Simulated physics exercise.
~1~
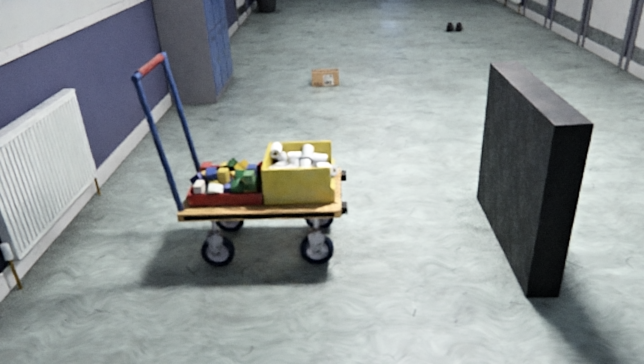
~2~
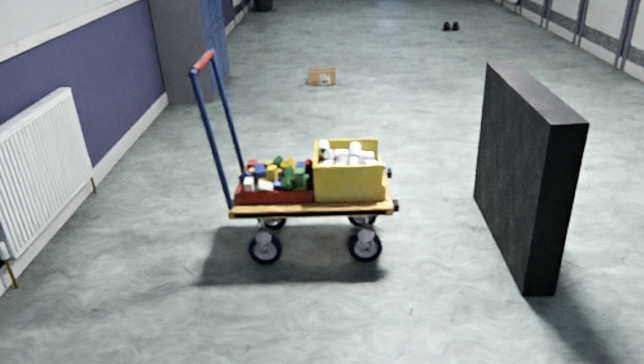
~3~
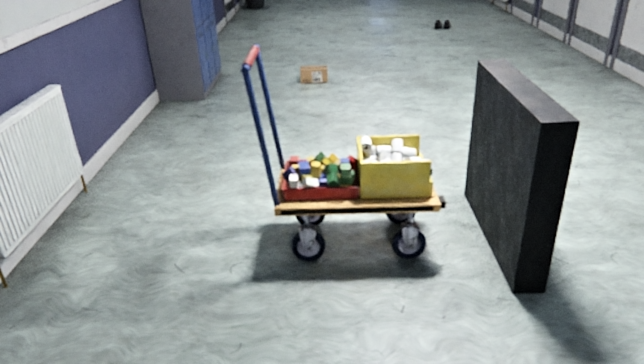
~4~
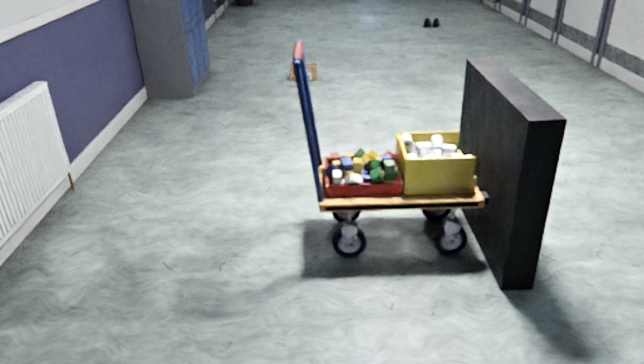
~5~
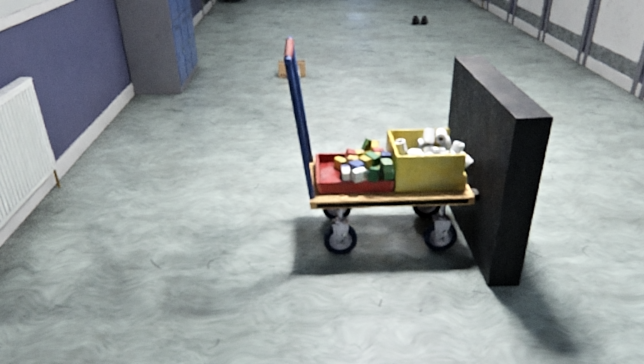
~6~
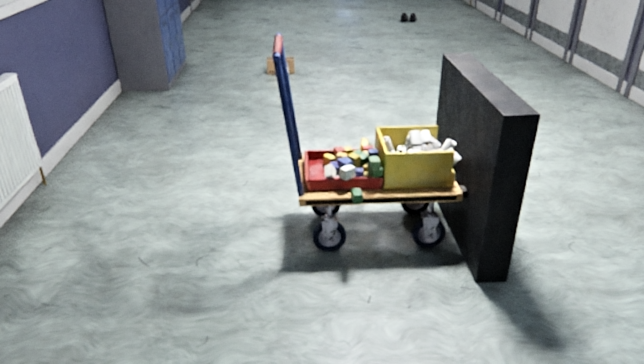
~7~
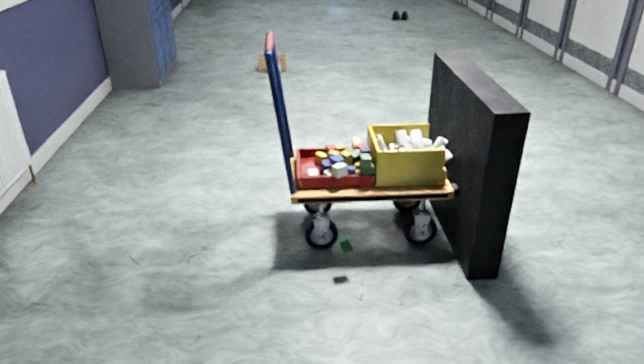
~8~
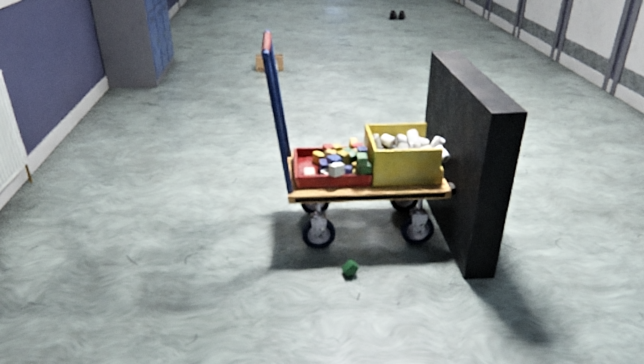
In a corridor, a trolley carrying a red tote of coloured toy bricks and a yellow tote of white paper rolls rolled right until it stopped against a low dark wall, jostling the load, and a green brick dropped to the floor.
